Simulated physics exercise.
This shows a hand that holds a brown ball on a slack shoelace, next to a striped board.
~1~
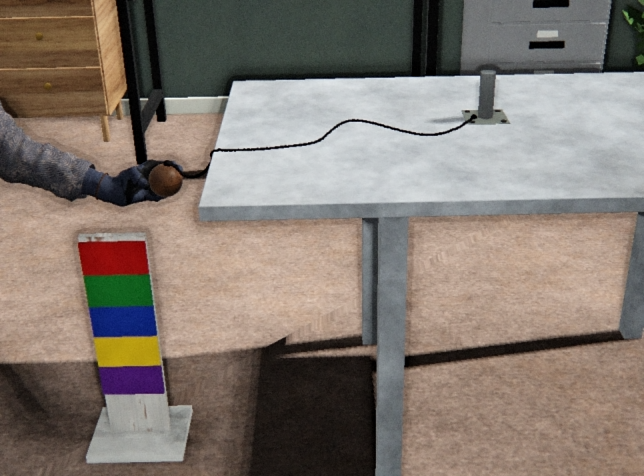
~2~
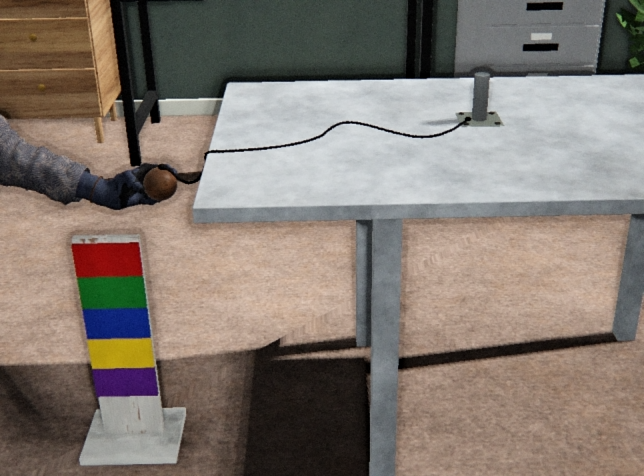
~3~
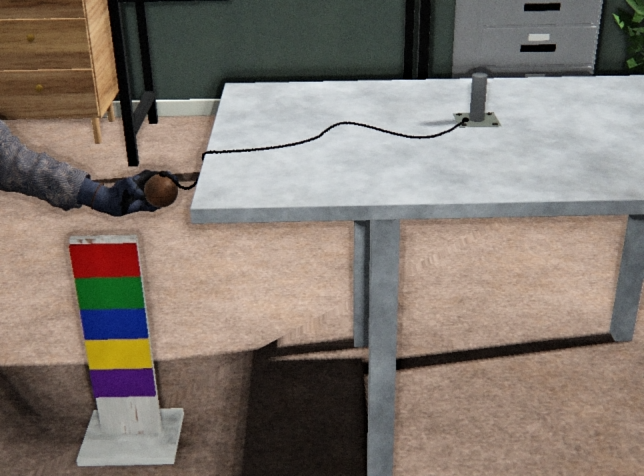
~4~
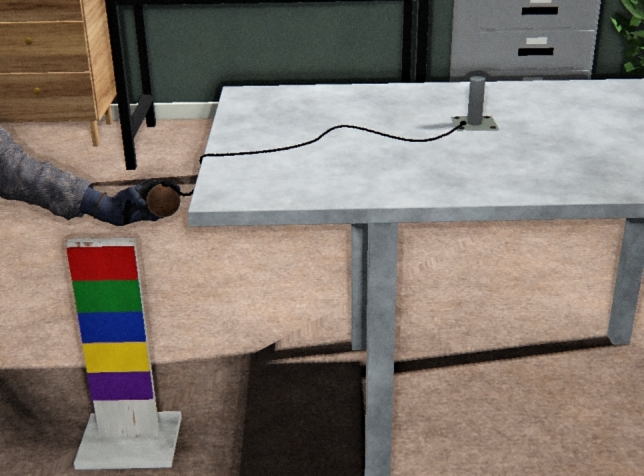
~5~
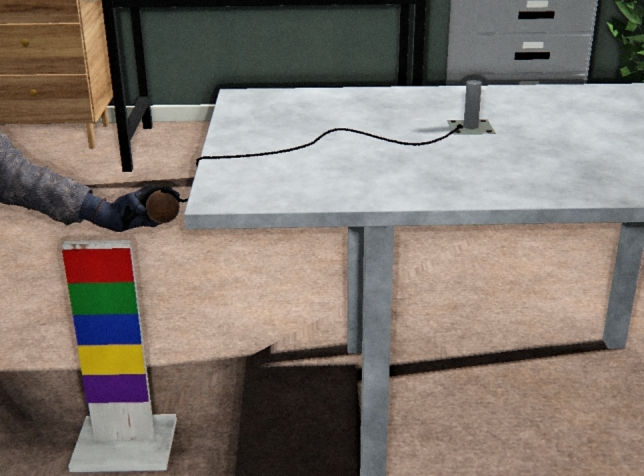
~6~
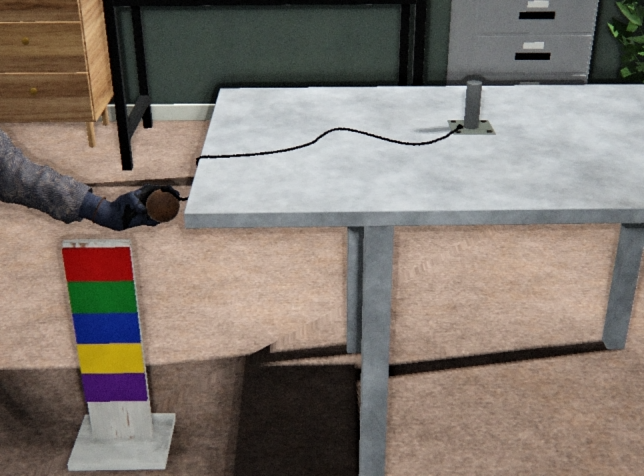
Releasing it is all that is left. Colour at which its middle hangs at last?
The green one.
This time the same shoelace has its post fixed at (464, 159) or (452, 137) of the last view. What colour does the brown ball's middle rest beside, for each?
Blue; blue.
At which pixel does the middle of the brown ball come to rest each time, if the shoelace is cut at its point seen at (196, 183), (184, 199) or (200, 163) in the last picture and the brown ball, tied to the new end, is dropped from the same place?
Close to (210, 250) first, close to (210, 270) next, and close to (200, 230) last.
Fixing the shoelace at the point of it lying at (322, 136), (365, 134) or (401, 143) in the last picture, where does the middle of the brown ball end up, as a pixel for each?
It ends up near (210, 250) the first time, (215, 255) the second and (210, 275) the third.
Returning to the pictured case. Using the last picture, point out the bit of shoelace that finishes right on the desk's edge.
Near (262, 154).
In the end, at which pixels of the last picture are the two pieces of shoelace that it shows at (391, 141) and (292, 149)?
End points: Roughly (366, 134); roughly (229, 145).
Early on, ball near (177, 293); level with green.
Midway, ball near (239, 277); level with green.
Near the end, ball near (202, 289); level with green.
Finally, ball near (209, 287); level with green. At green.
